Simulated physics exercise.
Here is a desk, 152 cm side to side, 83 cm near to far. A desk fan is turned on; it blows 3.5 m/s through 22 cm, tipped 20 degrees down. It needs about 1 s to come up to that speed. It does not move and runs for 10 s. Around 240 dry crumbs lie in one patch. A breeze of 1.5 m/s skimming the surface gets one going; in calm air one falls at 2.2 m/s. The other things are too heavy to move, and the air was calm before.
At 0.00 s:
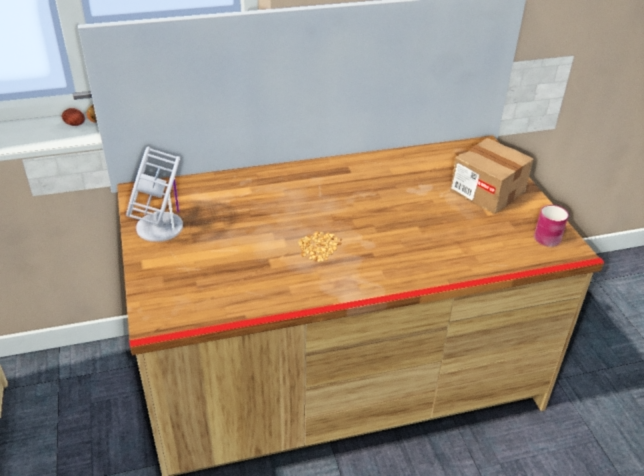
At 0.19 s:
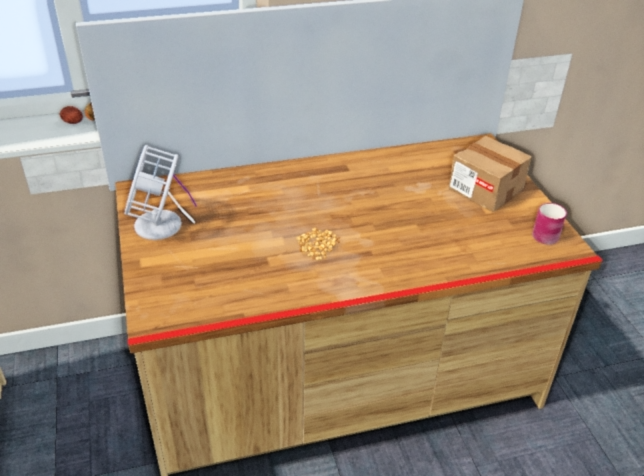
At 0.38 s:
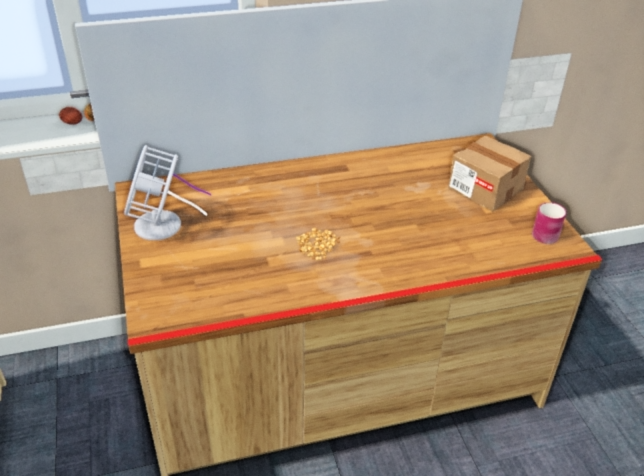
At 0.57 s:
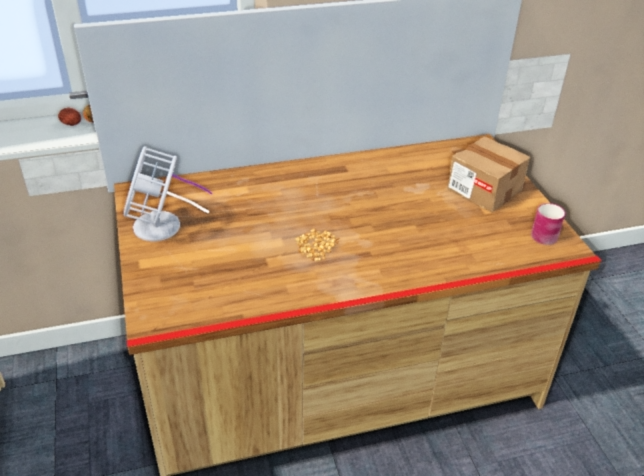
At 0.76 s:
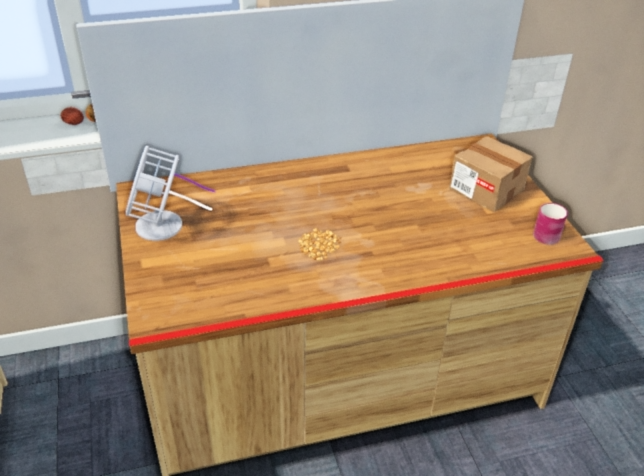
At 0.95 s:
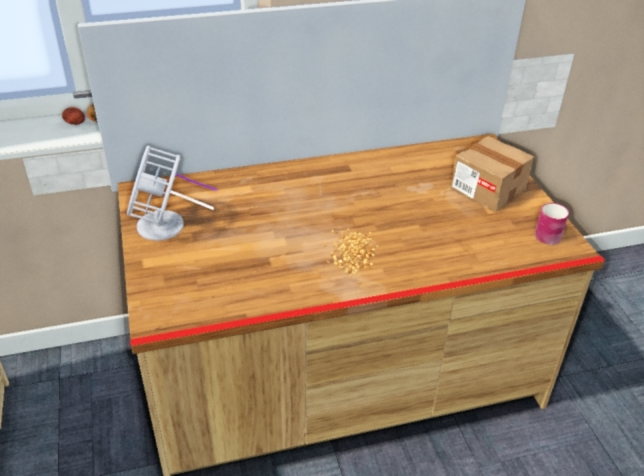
A wooden desk stands still as a fan's air pushes a patch of crumbs rightward.
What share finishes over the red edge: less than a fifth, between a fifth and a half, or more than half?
By then over half are over the red edge.
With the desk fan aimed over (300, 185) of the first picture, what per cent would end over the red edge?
It would be near 1 %.
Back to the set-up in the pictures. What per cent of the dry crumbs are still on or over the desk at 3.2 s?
Near 0 %.
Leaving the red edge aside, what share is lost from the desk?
About 5 %.
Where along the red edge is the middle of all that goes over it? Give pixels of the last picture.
Near (491, 281).
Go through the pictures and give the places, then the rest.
The middle of the dry crumbs is near (317, 247), none has stirred yet and the mouth of the desk fan is at (154, 186), in the first frame.
The middle of the dry crumbs is near (315, 244), none has stirred yet and the red edge is centred on (383, 300), in the second frame.
The middle of the dry crumbs is near (315, 244), none has stirred yet, the top of a box is at (493, 155) and the top of a mug is at (552, 210), in the third frame.
The middle of the dry crumbs is near (314, 245) and none has stirred yet, in the fourth frame.
The middle of the dry crumbs is near (316, 245) and none has stirred yet, in the fifth frame.
The middle of the dry crumbs is near (354, 250), the farthest in sight from the desk fan is at (377, 247) and all have left their places, in the sixth frame.
After 2.0 s the count stands so, 94 % are over the red edge.
After 3.2 s the count stands so, 94 % are over the red edge.
After 5.5 s the count stands so, 94 % are over the red edge.
After 10.0 s, at the end, 94 % are over the red edge.
